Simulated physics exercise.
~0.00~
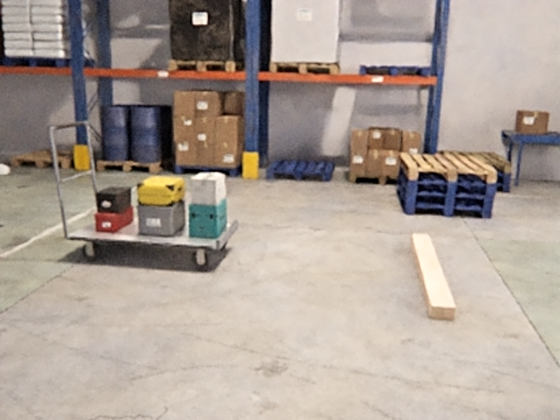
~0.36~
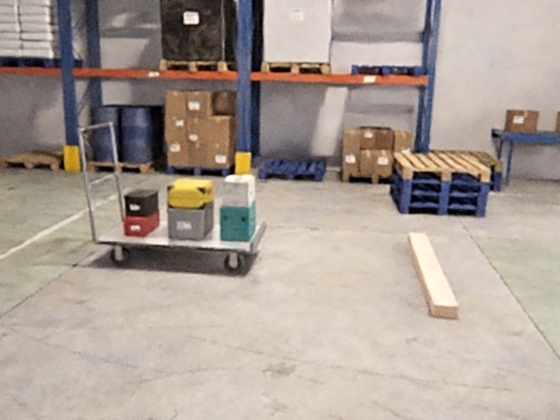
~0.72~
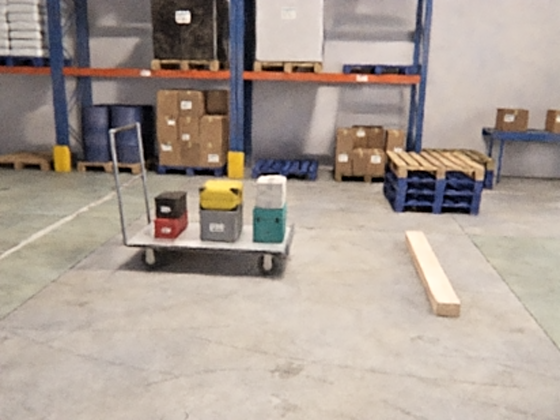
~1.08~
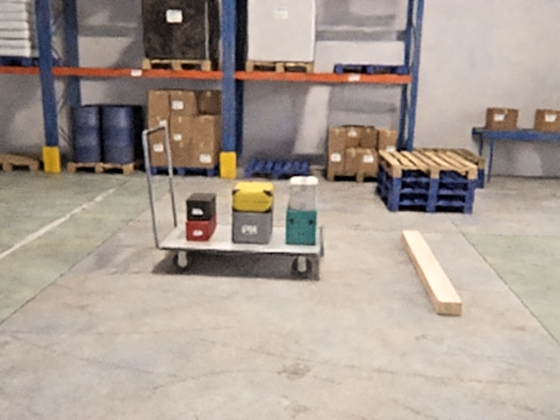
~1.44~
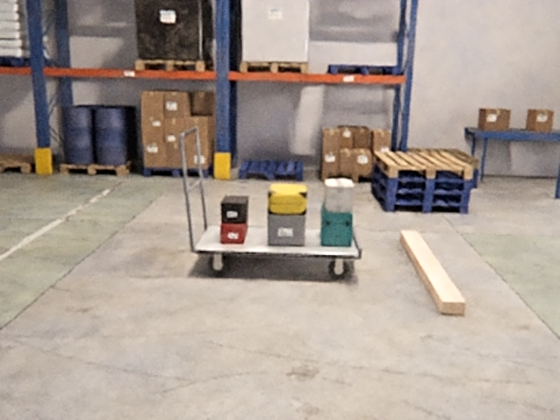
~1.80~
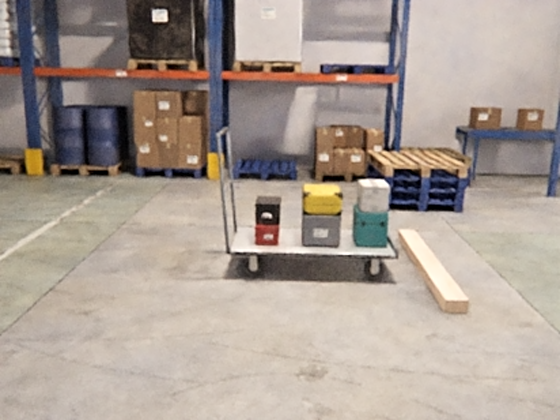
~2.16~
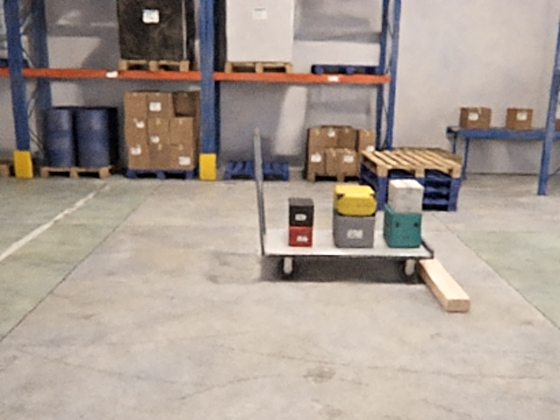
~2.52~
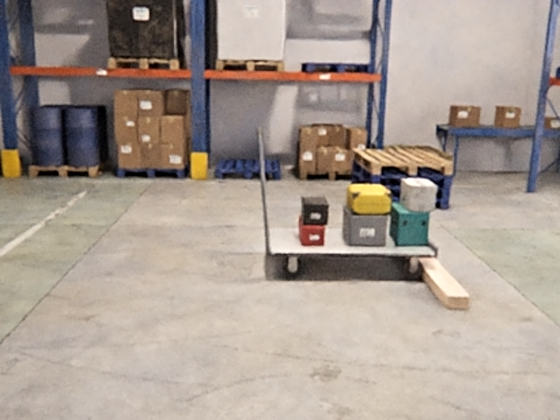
Warehouse floor with a flatbed cart of stacked coloured boxes rolling right, then stopping against a wooden beam, its load still aboard.
